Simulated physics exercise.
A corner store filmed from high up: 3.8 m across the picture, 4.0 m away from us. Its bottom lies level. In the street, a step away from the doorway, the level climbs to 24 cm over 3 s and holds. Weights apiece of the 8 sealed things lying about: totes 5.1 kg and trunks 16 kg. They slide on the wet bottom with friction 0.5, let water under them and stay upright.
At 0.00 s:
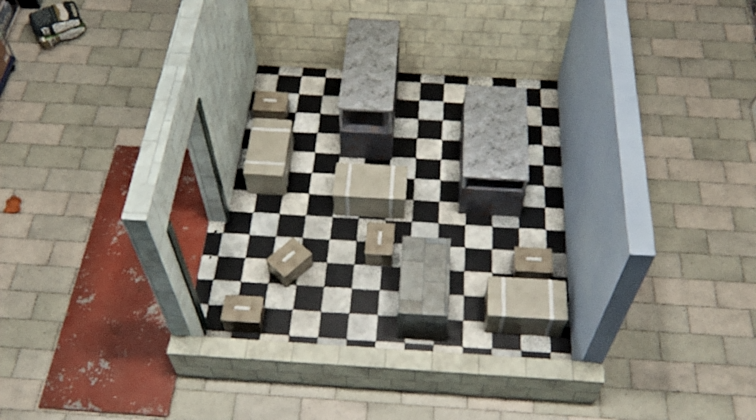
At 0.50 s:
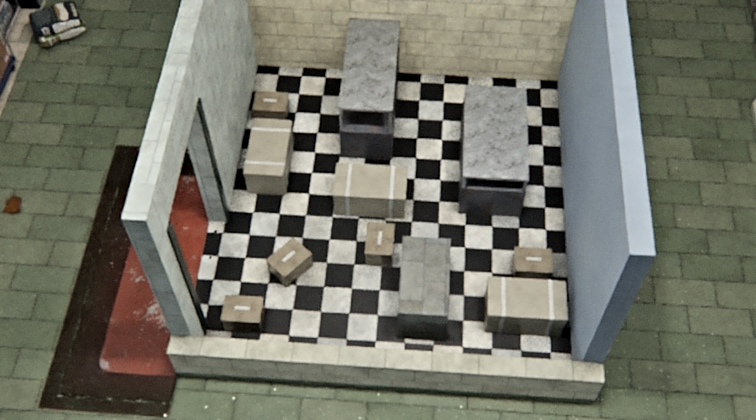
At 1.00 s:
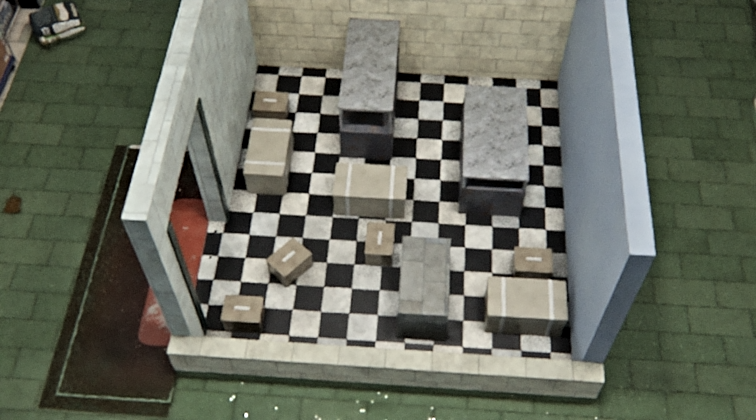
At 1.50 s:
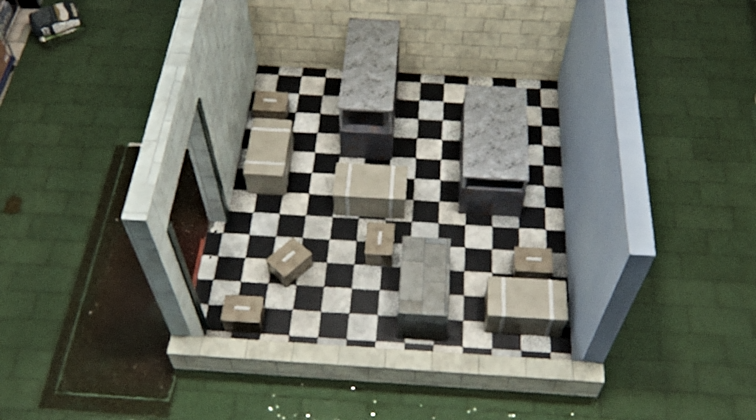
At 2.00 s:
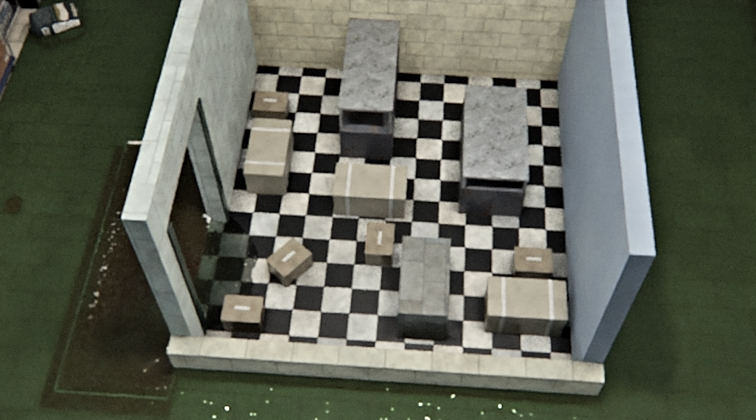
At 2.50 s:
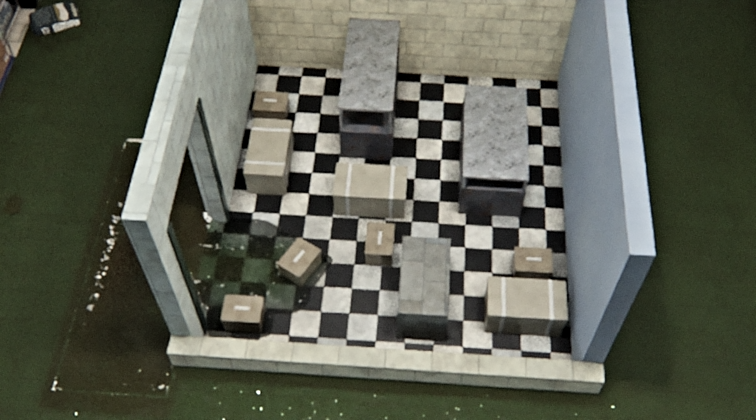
In the video, dark greenish water spreads over the paving and a red mat around a store with a checkered floor, seen from above, then enters through the left doorway, and one box near it shifts slightly and turns.
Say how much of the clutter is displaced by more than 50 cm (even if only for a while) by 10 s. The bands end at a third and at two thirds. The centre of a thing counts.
That comes to between one and two thirds.
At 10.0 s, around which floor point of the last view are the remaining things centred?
At about (419, 188).
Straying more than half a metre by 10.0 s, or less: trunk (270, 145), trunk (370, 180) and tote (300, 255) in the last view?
In that order: Less, over, over.
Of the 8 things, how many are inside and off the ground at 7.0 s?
6 of them.
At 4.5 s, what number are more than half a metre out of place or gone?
I count 2.
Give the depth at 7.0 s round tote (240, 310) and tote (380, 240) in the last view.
Roughly 11 and 8 cm.
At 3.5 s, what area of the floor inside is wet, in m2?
Roughly 4.0 m2.
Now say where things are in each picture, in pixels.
The first picture shows a tote at (289, 257), on the bottom; a tote at (534, 260) rests on the ground; water covers 0.0 m2; 0 of 8 have shifted.
The second picture shows a tote at (289, 257) rests on the ground; a tote at (534, 260) rests on the ground; water covers 0.0 m2; 0 of 8 have shifted.
The third picture shows a tote at (289, 257) rests on the ground; a tote at (534, 260) rests on the ground; water covers 0.0 m2; 0 of 8 have shifted.
The fourth picture shows a tote at (289, 257), on the bottom; a tote at (534, 260) rests on the ground; water covers 0.0 m2; 0 of 8 have shifted.
The fifth picture shows a tote at (289, 257), on the bottom; a tote at (534, 260) rests on the ground; 0.4 m2 under water; 0 of 8 have shifted.
The sixth picture shows a tote at (299, 257), on the bottom, 11 cm from its start; a tote at (534, 260) rests on the ground; water covers 0.9 m2; 1 of 8 have shifted.
After 3.5 s 1 of 8 are over 50 cm from their spots; 0 afloat.
After 4.5 s 2 of 8 are over 50 cm from their spots; 1 afloat.
After 7.0 s 4 of 8 are over 50 cm from their spots; 6 afloat.
After 10.0 s 5 of 8 are over 50 cm from their spots, and 5 have been at some point; 6 afloat.
